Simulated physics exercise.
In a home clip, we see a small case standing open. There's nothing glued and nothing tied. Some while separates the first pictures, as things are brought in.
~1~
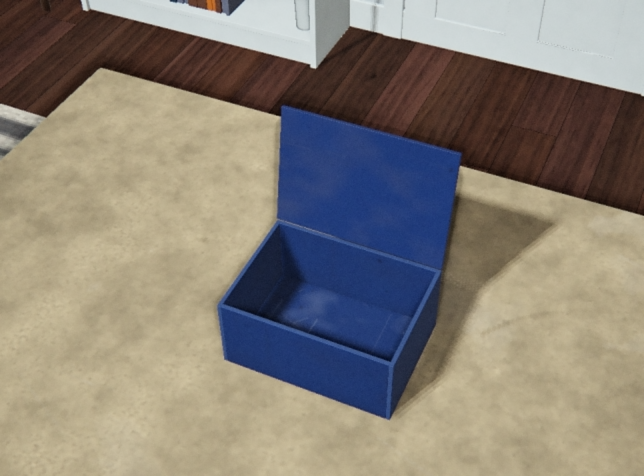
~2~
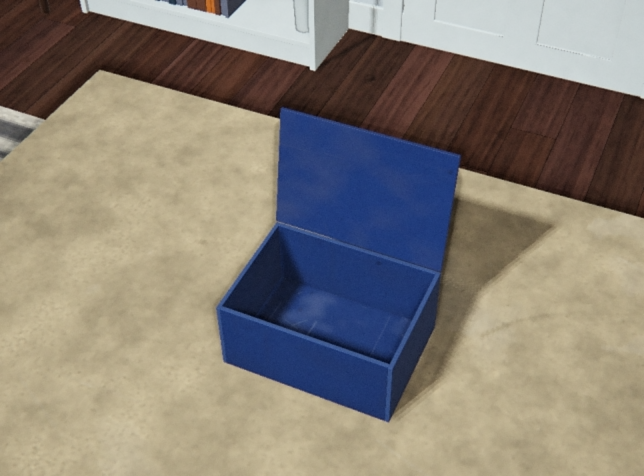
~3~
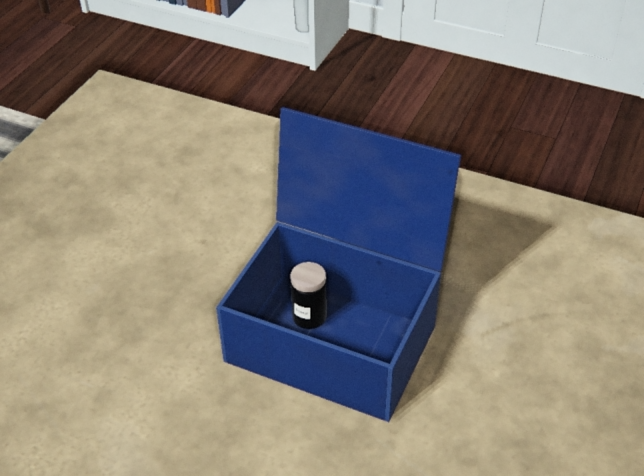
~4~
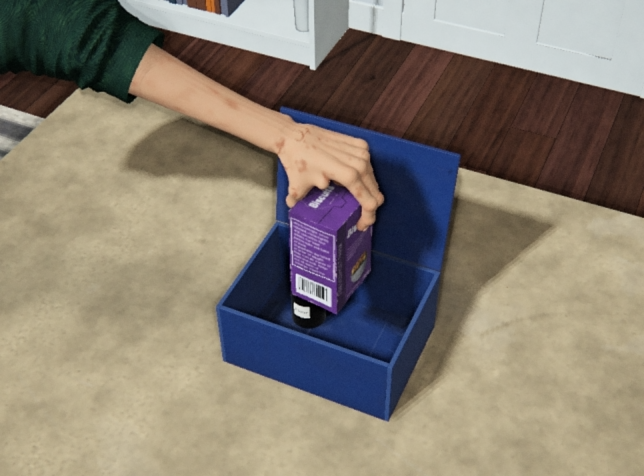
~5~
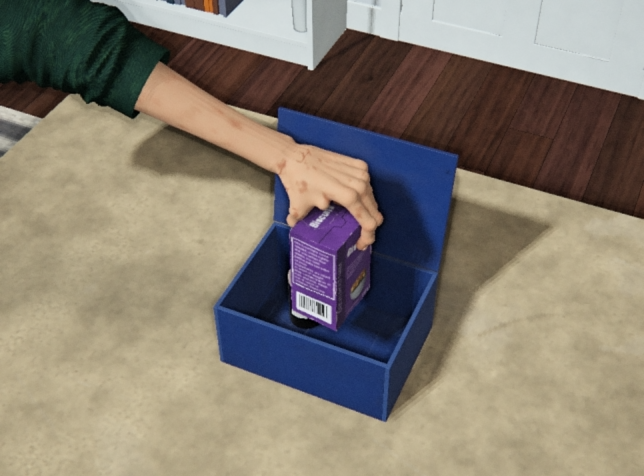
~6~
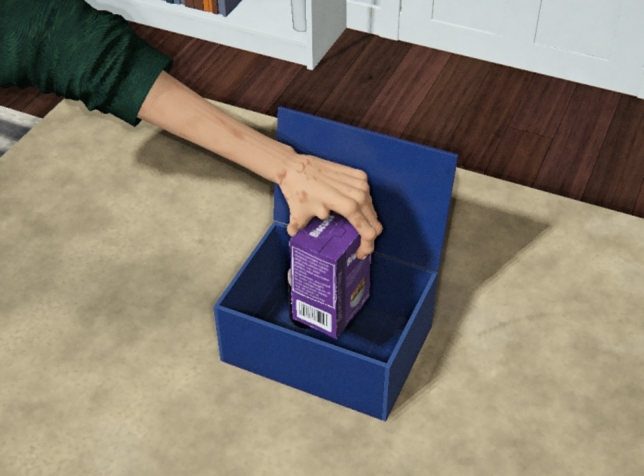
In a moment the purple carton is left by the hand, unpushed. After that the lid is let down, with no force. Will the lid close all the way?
Yep, the box doesn't get its lid on.
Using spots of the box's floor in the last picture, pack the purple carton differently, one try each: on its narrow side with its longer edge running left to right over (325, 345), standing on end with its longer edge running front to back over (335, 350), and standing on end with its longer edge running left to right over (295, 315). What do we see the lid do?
First try leaves it shut, second try leaves it partly open, third try leaves it partly open.
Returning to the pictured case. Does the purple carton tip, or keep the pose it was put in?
Well, the purple carton stays just as set.
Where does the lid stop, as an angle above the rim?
It comes to about 35°.
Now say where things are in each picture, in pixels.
In the first picture, the last thing is not in view yet.
In the second picture, the last thing is not in view yet.
In the third picture, the last thing is not in view yet; black shaker (309, 296).
The fourth picture shows on its way; purple carton (332, 243).
The fifth picture shows on its way; purple carton (332, 261).
The sixth picture shows in place under the hand; purple carton (331, 270).
Then, 0.30 s past the last view, purple carton displaced about its own width near (331, 317).
Then, 1.20 s past the last view, lid starting down; purple carton displaced about its own width near (331, 317).
Then, 1.50 s past the last view, lid 65° above the rim; purple carton displaced about its own width near (331, 317).
Then, 1.70 s past the last view, lid 46° above the rim; purple carton displaced about its own width near (331, 317).
Finally, lid 35° above the rim; moved from the start, purple carton; black shaker still in place. Final places as the last picture's camera would see them, purple carton near (331, 316).
